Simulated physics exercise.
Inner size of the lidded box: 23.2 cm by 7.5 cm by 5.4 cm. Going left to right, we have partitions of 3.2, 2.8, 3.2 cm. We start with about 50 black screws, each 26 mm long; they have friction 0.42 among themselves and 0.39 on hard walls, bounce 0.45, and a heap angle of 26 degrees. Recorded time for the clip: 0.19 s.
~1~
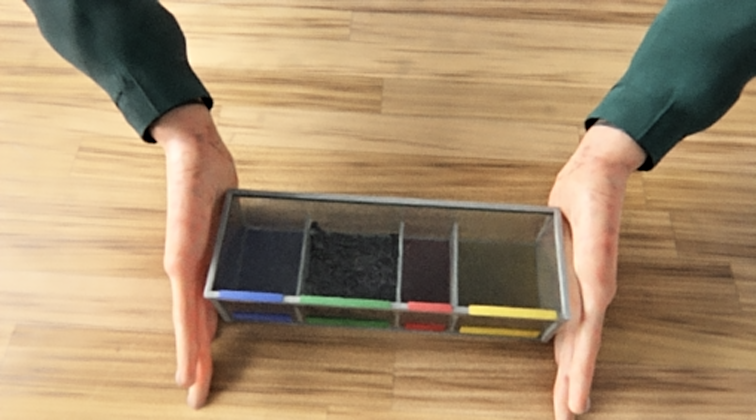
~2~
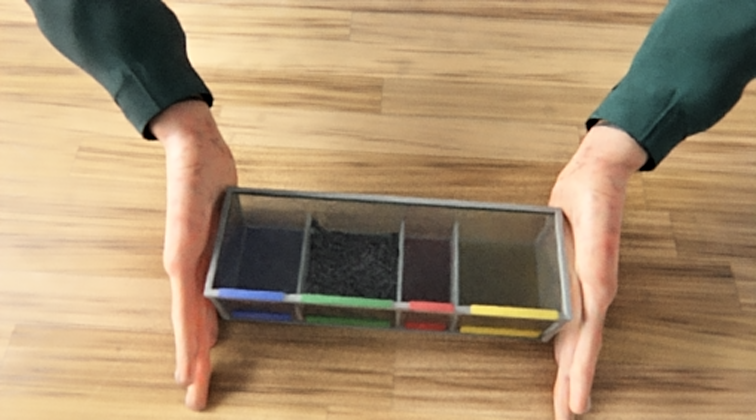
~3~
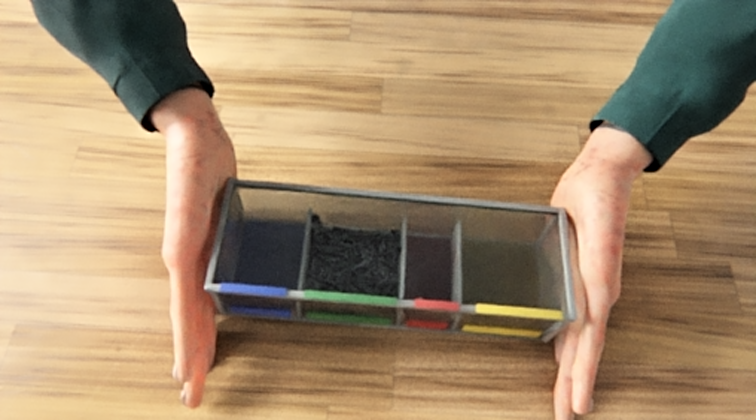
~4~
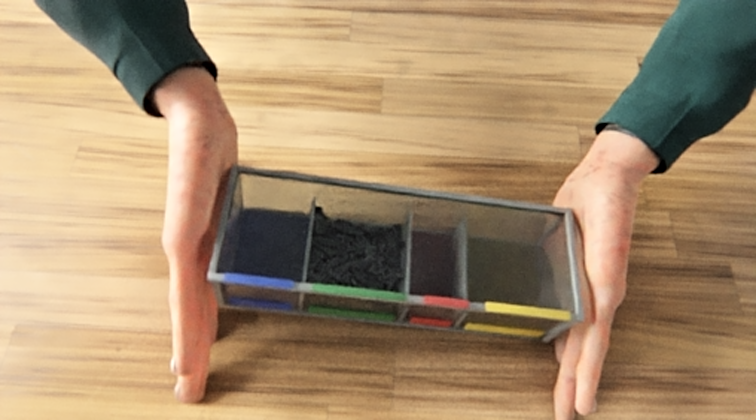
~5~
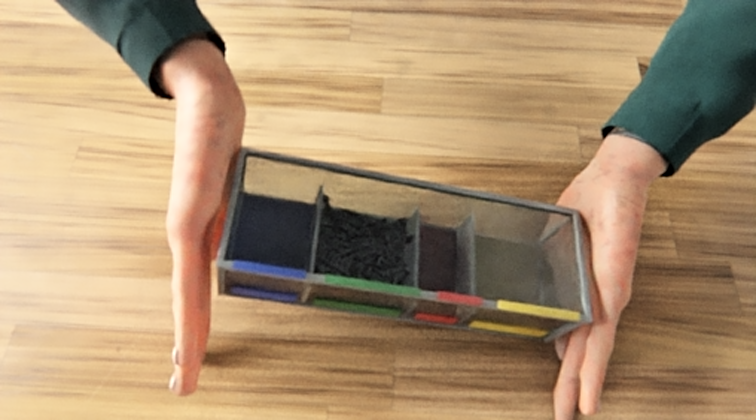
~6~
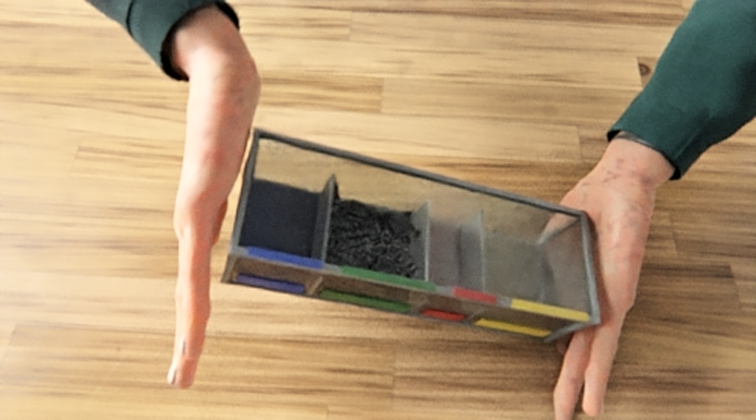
Two hands held a clear box with blue, green, red and yellow labels and a dark pile in the green section, then raised its left end so it slanted down toward the right.
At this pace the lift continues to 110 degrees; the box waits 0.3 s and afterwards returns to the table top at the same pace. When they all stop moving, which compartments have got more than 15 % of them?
Once they stop: Red compartment has not, blue compartment has not, green compartment has not, yellow compartment has.
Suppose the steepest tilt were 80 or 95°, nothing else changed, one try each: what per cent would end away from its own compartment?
I'd expect close to 35 and then close to 95 per cent.
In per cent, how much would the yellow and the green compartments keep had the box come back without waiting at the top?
Final amounts would be yellow 95% and green 0%.
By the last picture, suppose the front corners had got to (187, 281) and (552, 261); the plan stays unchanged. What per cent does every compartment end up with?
Each compartment ends like this: Red 0 per cent, blue 90 per cent, green 10 per cent, yellow 0 per cent.
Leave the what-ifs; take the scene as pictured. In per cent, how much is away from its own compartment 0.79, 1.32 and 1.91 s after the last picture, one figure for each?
Around 95, then 100, then 100.
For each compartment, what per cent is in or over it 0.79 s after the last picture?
Red = 40, blue = 0, green = 5, yellow = 55 (percent).
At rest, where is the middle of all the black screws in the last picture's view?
Resting centre estimate: Around (519, 280).
Then, 0.79 s after the last picture, tilt 110 degrees; red 40 %, green 5 %, yellow 55 %.
Then, 1.32 s after the last picture, tilt 59 degrees; yellow 100 %.
Then, 1.91 s after the last picture, tilt 0 degrees; yellow 100 %.
In the end, red 0 %, blue 0 %, green 0 %, yellow 100 %.
